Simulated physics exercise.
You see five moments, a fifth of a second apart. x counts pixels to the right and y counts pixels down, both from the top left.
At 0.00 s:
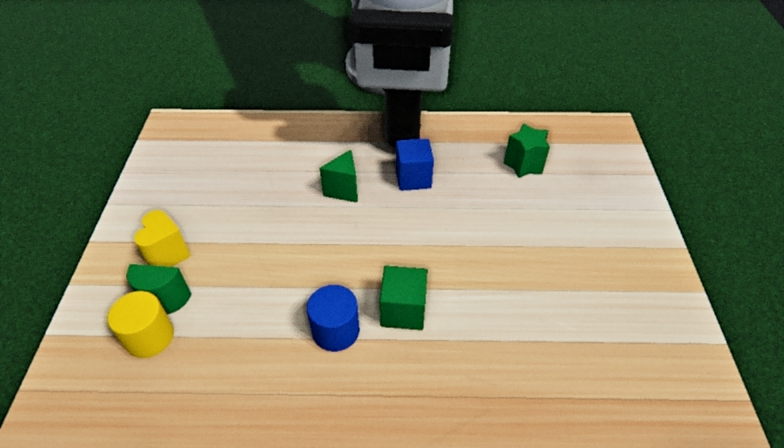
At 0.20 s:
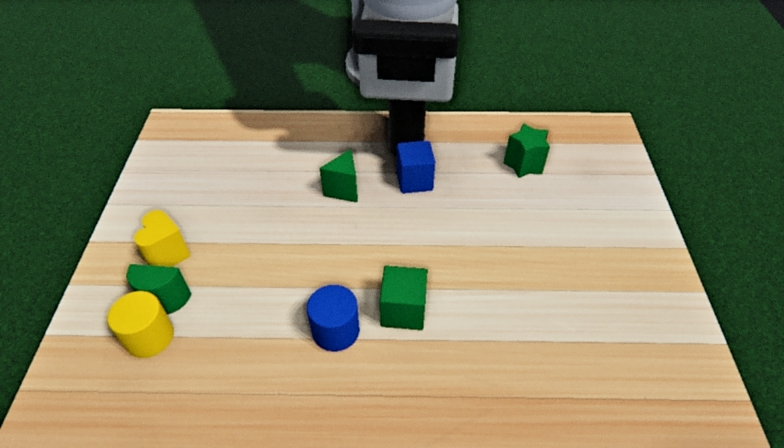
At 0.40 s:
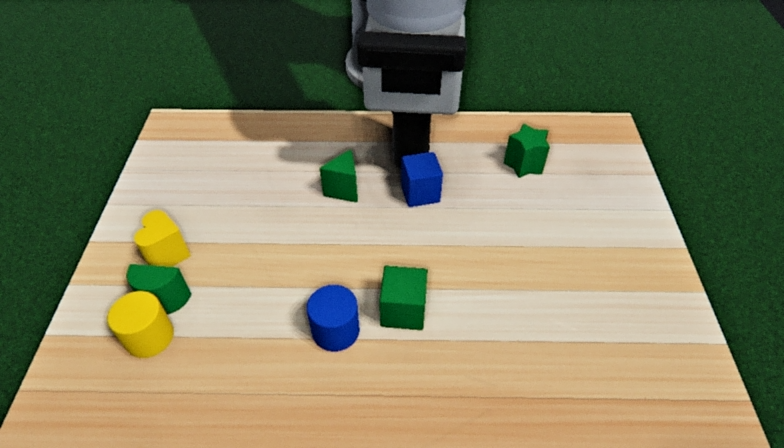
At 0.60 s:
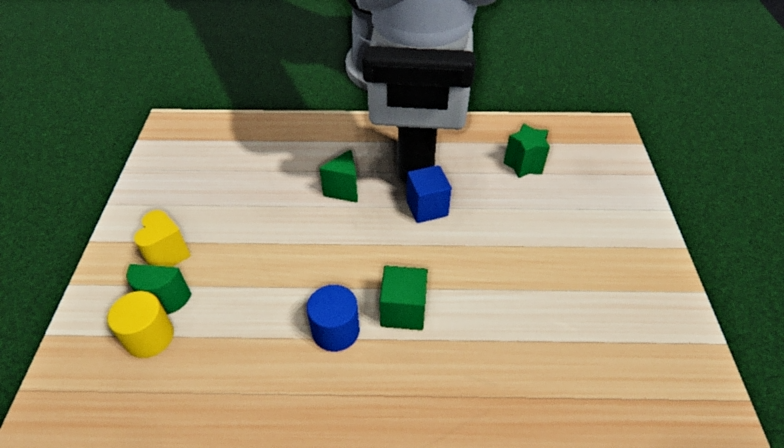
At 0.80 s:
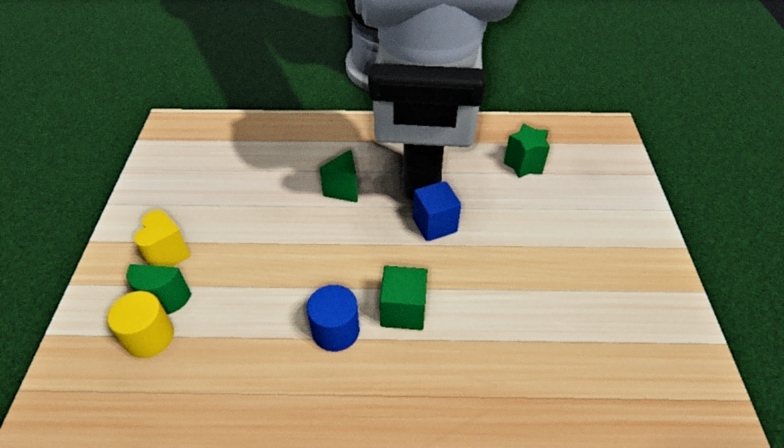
A robotic arm's dark pusher rests behind a blue cube near the far edge of a wooden board, between a green triangle and a green star. It then nudges the cube toward the viewer and slightly right, turning it a little, while the other green, yellow and blue blocks stay still.
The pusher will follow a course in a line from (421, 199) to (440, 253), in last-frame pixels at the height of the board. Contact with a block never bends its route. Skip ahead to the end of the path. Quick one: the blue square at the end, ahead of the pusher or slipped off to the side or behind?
When the path is over, you would find the blue square still in front of the pusher.
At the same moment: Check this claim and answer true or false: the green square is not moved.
That statement is accurate.
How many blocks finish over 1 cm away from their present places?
It will shift just one block.
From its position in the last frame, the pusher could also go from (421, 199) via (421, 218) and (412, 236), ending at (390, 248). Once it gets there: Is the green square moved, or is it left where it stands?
The green square will stay where it stands.
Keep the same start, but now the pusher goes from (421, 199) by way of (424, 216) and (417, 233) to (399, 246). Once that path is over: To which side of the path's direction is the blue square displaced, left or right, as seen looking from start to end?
The blue square is shifted sideways to the left, facing along the path from start to end.
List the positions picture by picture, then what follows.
Lower end of the pusher (403, 139), tops of blocks, green square (404, 284), blue square (415, 150), in the first picture.
Pusher (406, 149), blue square (416, 152), in the second picture.
Pusher (411, 161), blue square (422, 165), in the third picture.
Pusher (416, 175), blue square (429, 179), in the fourth picture.
Pusher (422, 191), green square (404, 284), blue square (438, 196), in the fifth picture.
The first path, step by step. Halfway along, pusher (431, 217); blue square (451, 225).
At the end, pusher (441, 244); green square not moved; blue square (464, 255).
